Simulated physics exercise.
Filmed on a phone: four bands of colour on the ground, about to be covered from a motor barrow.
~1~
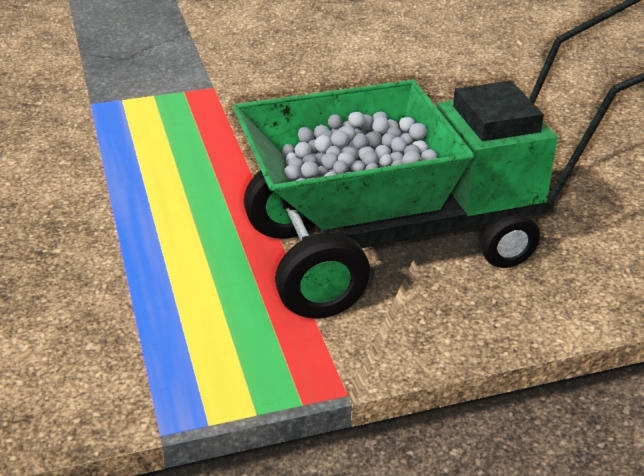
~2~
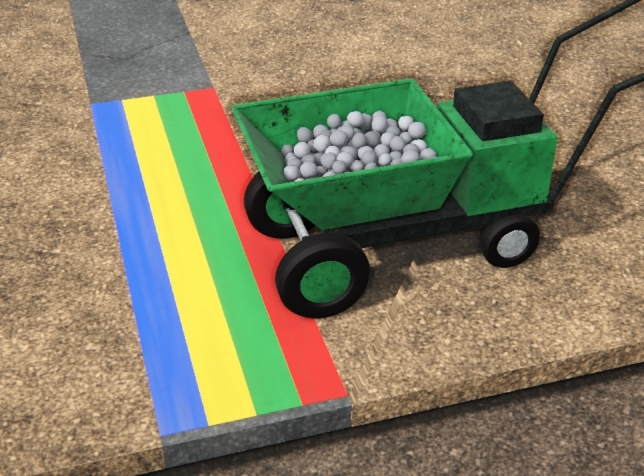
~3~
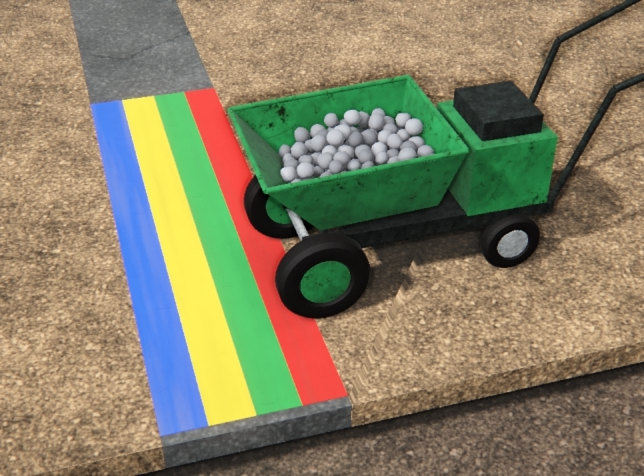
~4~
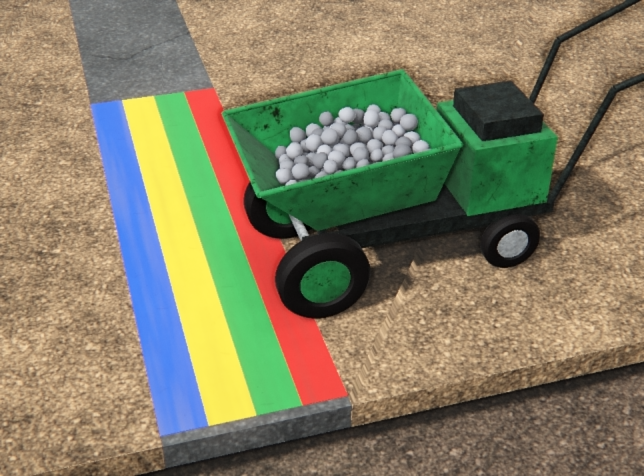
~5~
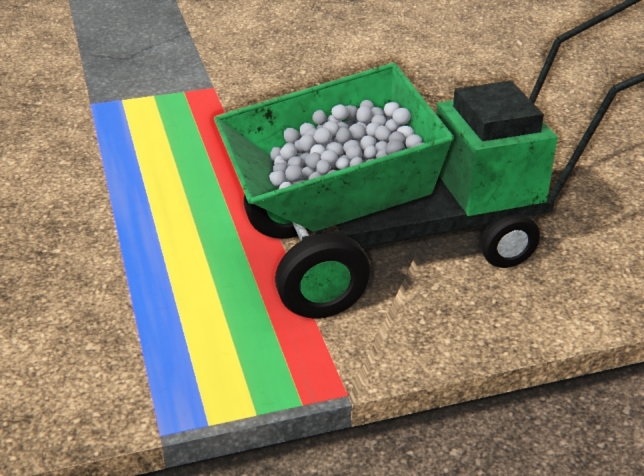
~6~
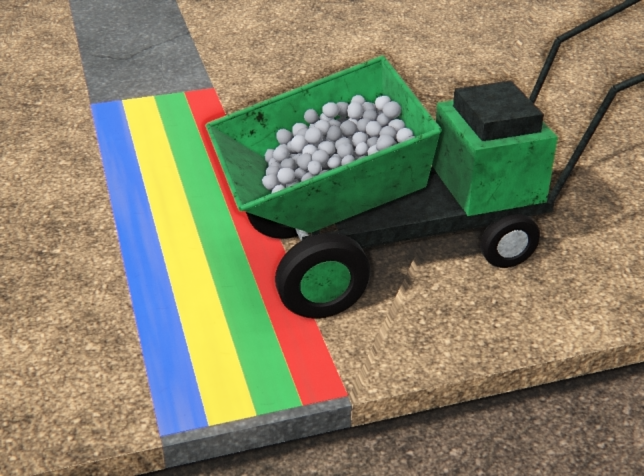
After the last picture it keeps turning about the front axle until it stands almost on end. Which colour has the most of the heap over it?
Most lies over the blue band.
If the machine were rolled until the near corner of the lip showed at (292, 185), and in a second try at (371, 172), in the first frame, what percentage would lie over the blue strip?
Roughly 30 per cent, and 10 per cent.
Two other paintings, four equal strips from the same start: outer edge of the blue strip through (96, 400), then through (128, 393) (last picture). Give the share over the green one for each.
First some 0, then 0 per cent.
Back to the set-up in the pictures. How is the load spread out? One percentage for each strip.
Red strip near 0; green strip near 0; yellow strip near 5; blue strip near 35.
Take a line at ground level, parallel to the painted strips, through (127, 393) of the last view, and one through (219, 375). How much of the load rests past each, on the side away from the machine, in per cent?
First some 30, then 70 per cent.
Soon, skip tipped steeply; all in the skip.
A while on, skip tipped right over; most in the skip; a stray few over the yellow strip; about a quarter over the blue strip; a stray few off the paint.
Towards the end, skip tipped right over; about a quarter in the skip; a stray few over the yellow strip; about a third over the blue strip; about a third off the paint.
Finally, skip tipped right over; about a quarter in the skip; none over the red strip; none over the green strip; a stray few over the yellow strip; about a third over the blue strip; about a third off the paint.
